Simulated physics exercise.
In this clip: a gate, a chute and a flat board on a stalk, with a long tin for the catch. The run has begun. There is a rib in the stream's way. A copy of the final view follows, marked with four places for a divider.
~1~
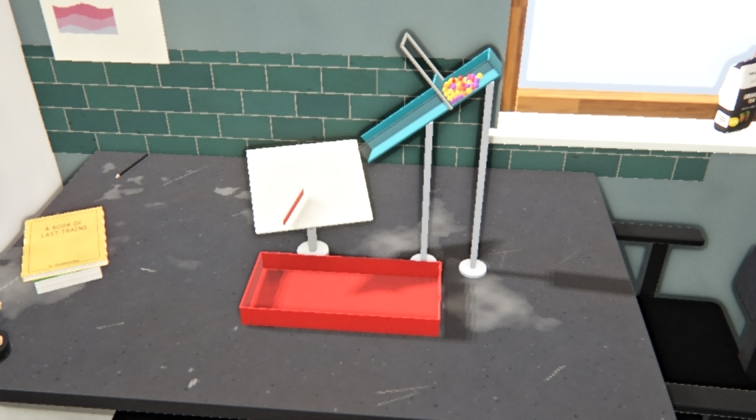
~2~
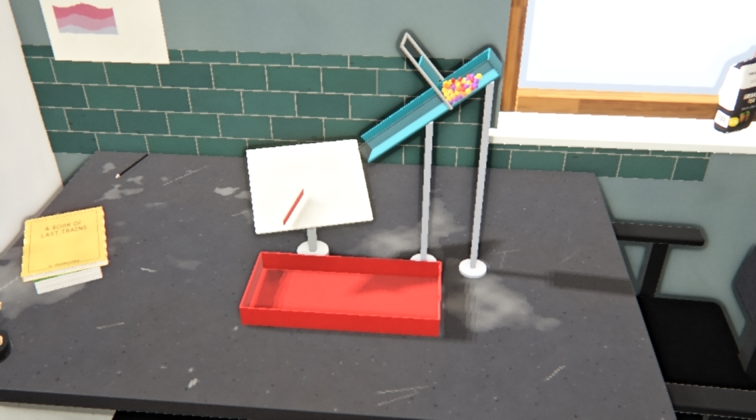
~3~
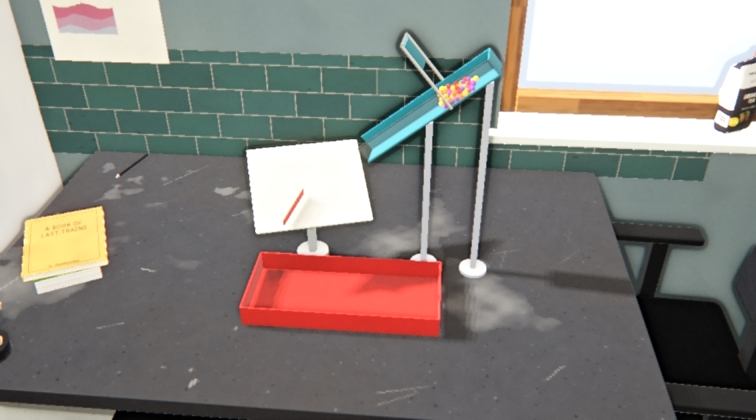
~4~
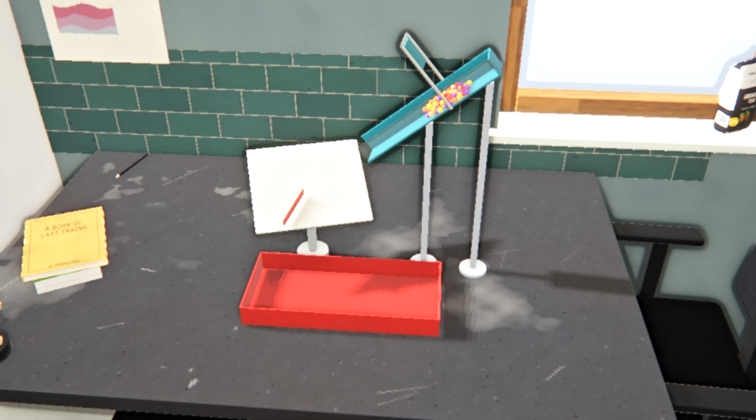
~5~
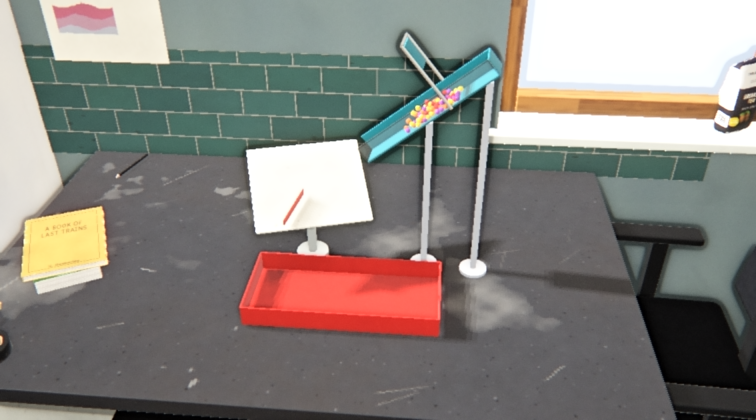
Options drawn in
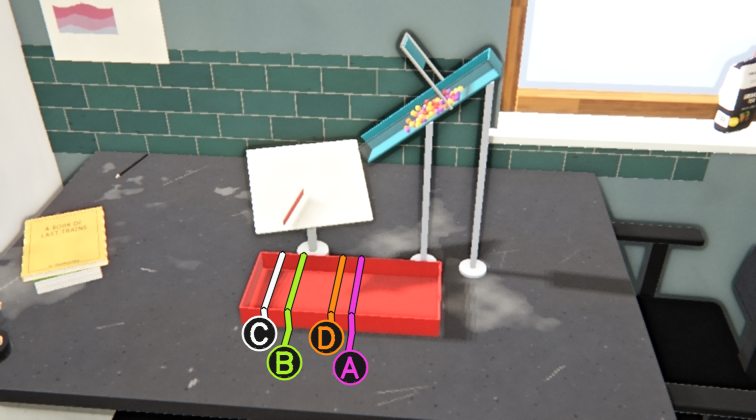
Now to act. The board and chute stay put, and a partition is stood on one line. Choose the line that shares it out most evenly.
Use line B.
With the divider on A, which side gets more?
The left side.
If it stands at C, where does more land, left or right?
More lands on the right.
On the marked copy, line A crosses the front rim at (351, 314); line B crosses the front rim at (287, 310); line C crosses the front rim at (264, 309); line D crosses the front rim at (331, 313).
For line A, of what is caught, the larger part on the left of the divider, about a tenth on the right.
For line B, of what is caught, roughly two thirds on the left of the divider, roughly a third on the right.
For line C, of what is caught, roughly a quarter on the left of the divider, the larger part on the right.
For line D, of what is caught, the larger part on the left of the divider, about a tenth on the right.
